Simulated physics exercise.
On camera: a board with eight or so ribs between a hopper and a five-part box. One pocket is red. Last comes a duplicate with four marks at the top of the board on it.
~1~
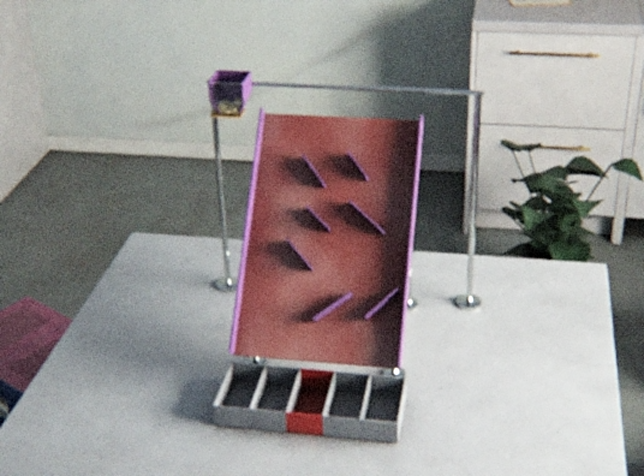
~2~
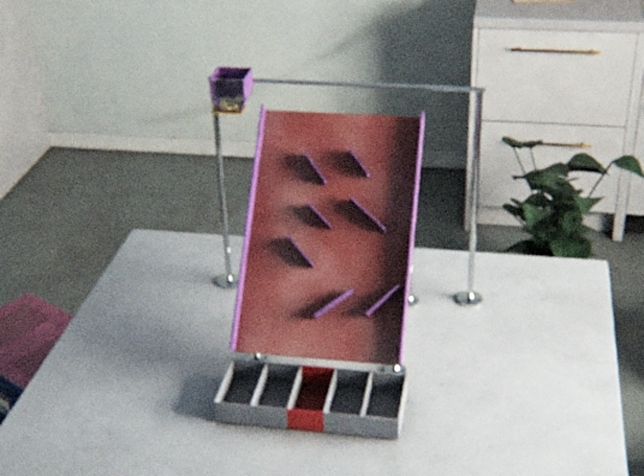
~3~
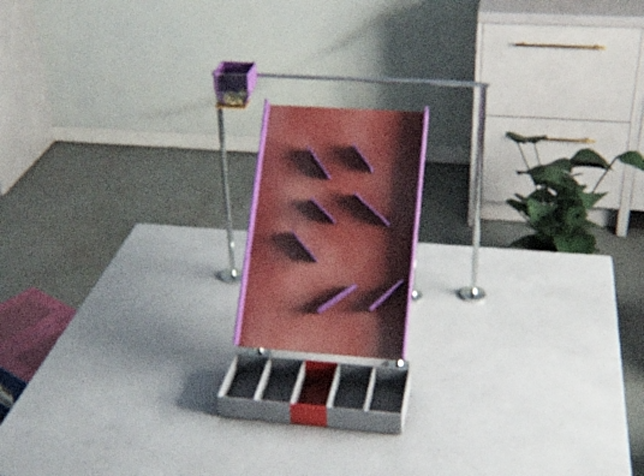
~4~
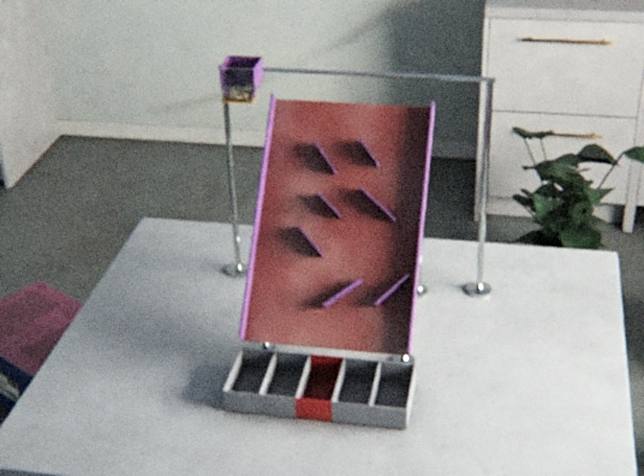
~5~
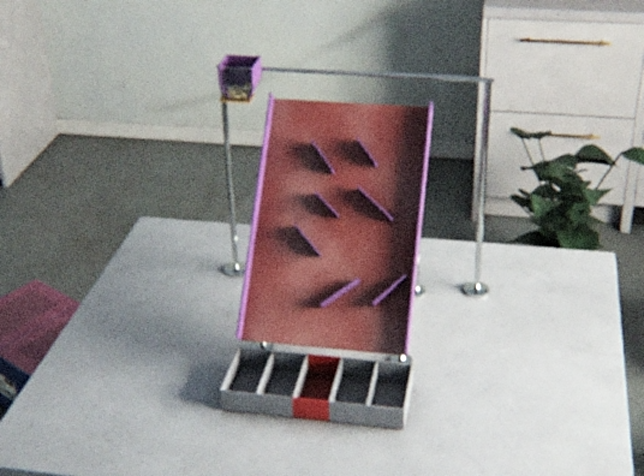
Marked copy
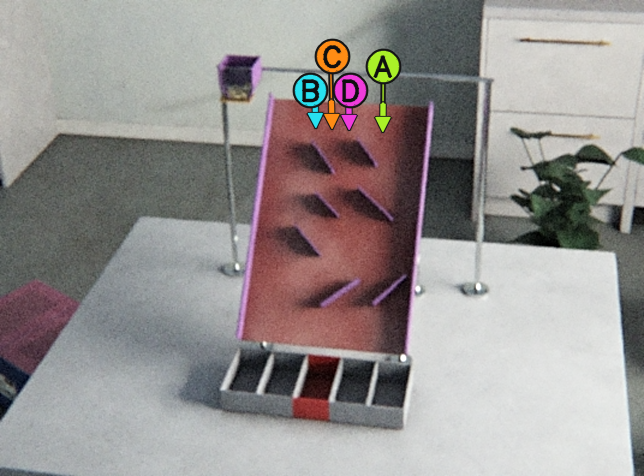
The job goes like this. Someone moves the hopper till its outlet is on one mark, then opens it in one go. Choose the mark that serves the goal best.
A beats the others.
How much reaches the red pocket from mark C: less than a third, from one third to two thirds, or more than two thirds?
It is less than a third.
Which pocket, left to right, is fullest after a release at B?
The first.
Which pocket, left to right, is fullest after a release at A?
It is the third one.
On the marked copy, mark A meets the board at (382, 126); mark B meets the board at (315, 122); mark C meets the board at (331, 123); mark D meets the board at (349, 124).
With A, about half in the red pocket, about a third in other pockets, a small part outside the box.
With B, a small part in the red pocket, most in other pockets, a small part outside the box.
With C, a small part in the red pocket, most in other pockets, a small part outside the box.
With D, a small part in the red pocket, most in other pockets, a stray few outside the box.
